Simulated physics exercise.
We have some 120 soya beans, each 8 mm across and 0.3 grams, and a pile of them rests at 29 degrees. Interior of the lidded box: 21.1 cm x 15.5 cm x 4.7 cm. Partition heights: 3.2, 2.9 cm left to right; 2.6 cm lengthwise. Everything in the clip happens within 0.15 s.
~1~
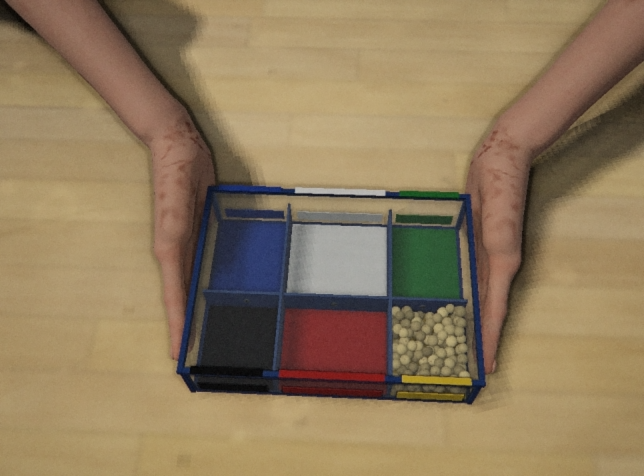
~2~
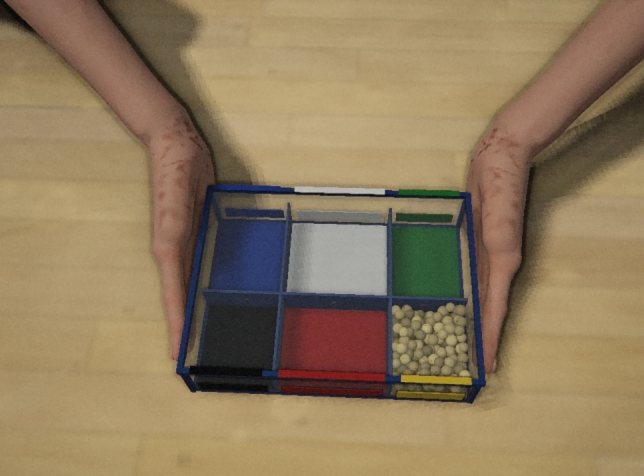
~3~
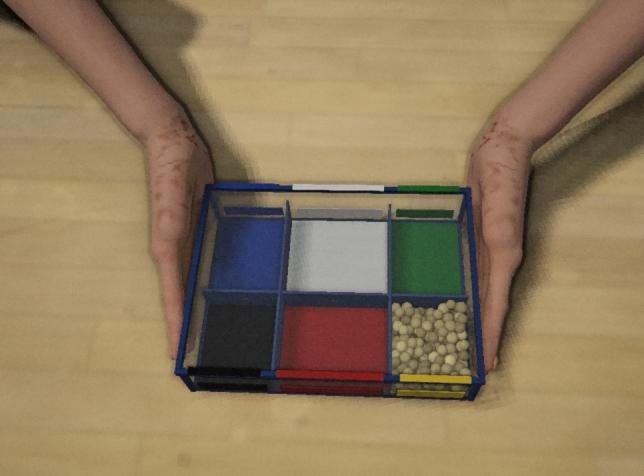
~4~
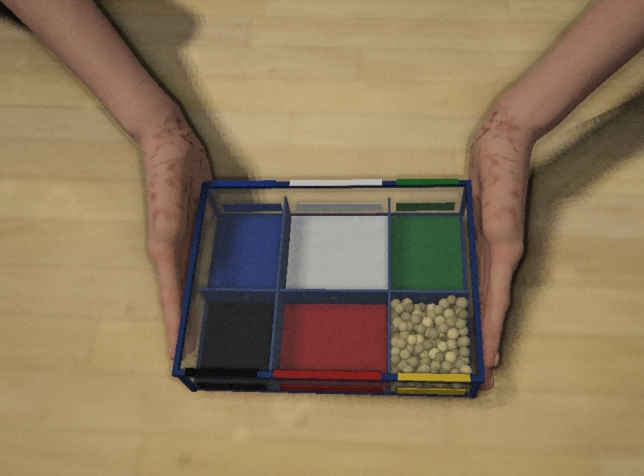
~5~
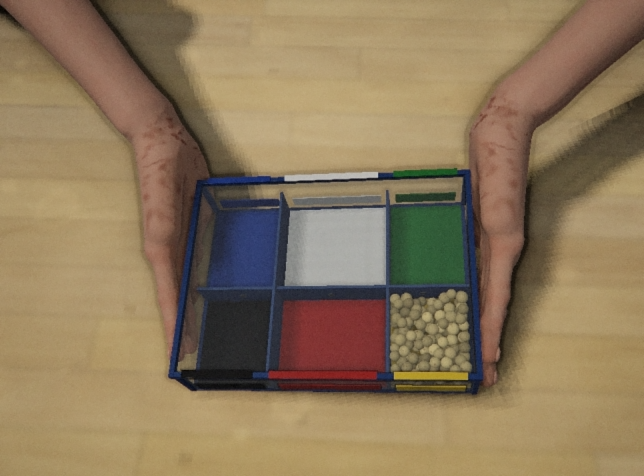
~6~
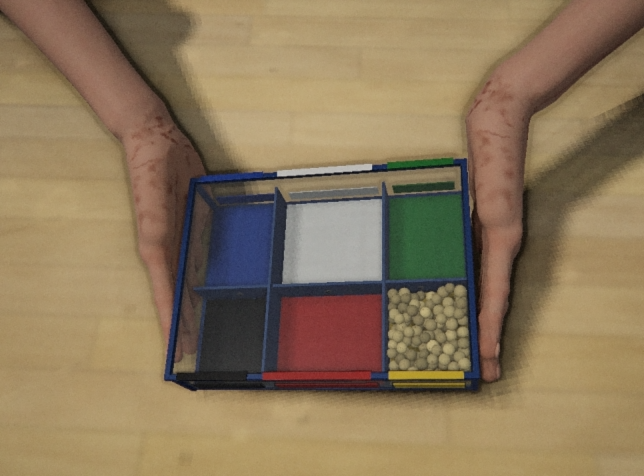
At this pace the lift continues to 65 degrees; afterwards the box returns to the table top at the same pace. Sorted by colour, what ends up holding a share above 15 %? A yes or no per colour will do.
Red: Yes. Blue: No. Green: No. Yellow: Yes. White: No. Black: No.
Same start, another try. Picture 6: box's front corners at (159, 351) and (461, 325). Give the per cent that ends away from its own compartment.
Roughly 50 per cent.
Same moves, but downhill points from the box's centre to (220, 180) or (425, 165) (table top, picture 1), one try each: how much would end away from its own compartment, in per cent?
Approximately 45 percent, then 25 percent.
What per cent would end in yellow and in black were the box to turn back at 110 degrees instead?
With that change you'd see yellow at 65 % and black at 25 %.
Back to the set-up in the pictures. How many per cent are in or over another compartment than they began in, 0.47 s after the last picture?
0 percent.
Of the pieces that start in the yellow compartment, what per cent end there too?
Share retained: Approx. 80 %.
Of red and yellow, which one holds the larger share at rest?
The yellow one.
Then, 0.47 s after the last picture, tilt 65 degrees; yellow 100 %.
Then, 0.78 s after the last picture, tilt 27 degrees; red 20 %, yellow 80 %.
Then, 1.20 s after the last picture, tilt 0 degrees; red 20 %, yellow 80 %.
In the end, red 20 %, blue 0 %, green 0 %, yellow 80 %, white 0 %, black 0 %.
